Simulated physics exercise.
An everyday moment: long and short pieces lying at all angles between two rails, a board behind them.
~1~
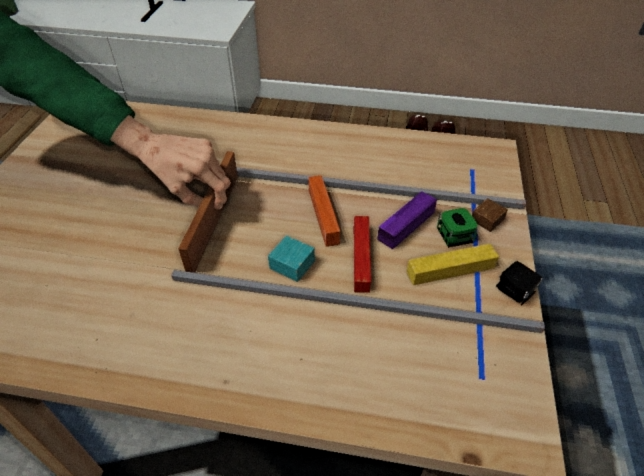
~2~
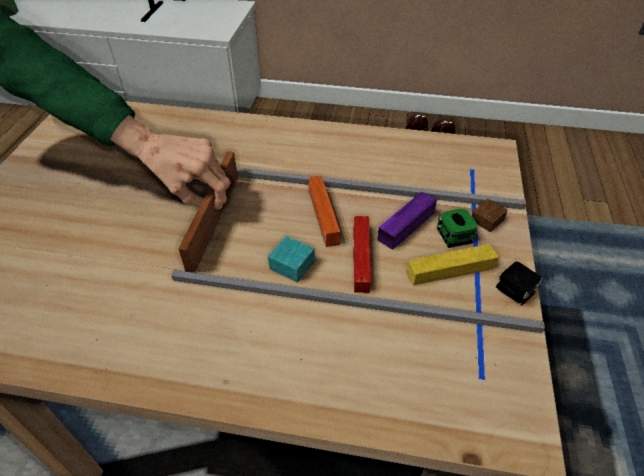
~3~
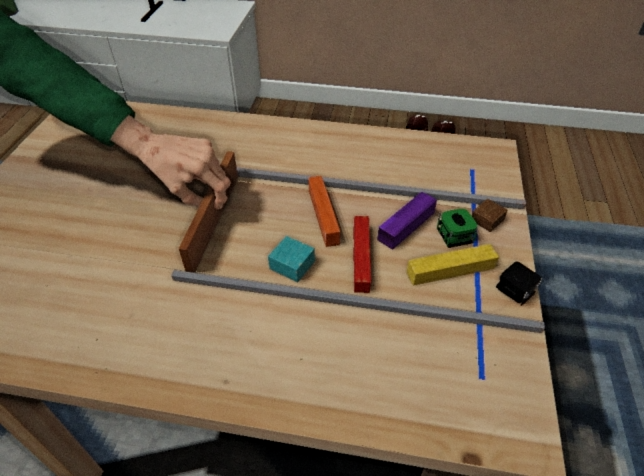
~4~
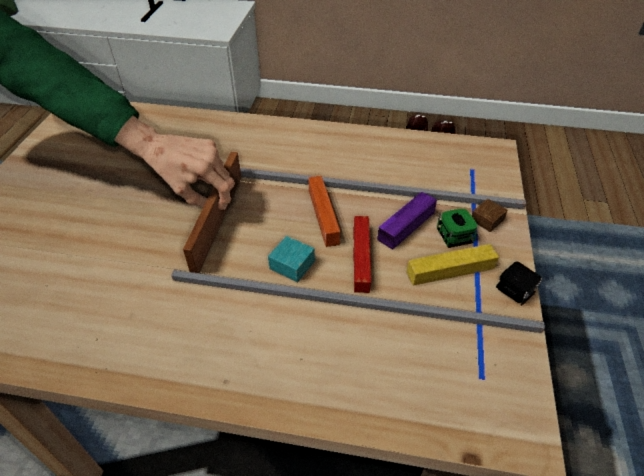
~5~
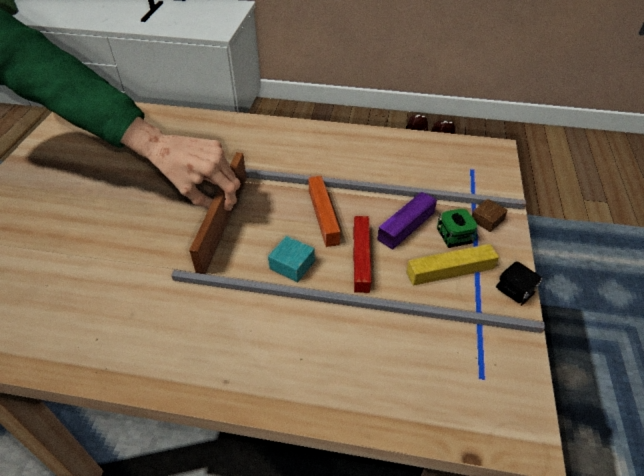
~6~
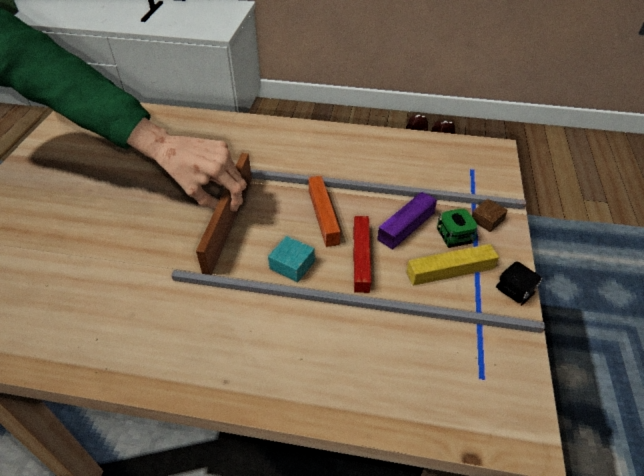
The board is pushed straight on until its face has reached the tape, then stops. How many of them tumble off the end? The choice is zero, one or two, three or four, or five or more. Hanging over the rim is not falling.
The number that fall off is three or four.
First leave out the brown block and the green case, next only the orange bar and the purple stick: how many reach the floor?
2 in the first case, 2 in the second.
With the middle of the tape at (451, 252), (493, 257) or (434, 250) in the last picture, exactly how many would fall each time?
Down on the floor: 1, 4 and 0.
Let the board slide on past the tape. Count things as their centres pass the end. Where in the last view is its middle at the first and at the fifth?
About (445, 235), then (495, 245).
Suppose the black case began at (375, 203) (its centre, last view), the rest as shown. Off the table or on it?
From there it survives.
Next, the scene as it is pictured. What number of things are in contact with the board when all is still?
It touches 2.
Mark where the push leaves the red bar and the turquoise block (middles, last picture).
Near (521, 270) and (498, 283).
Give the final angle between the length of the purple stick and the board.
Near 20 degrees.
Soon after, none off yet; black case at rest near (518, 283); brown block at rest near (489, 215); green case at rest near (457, 228).
In the end, the number that fall off is three or four; gone, yellow bar, green case and black case.
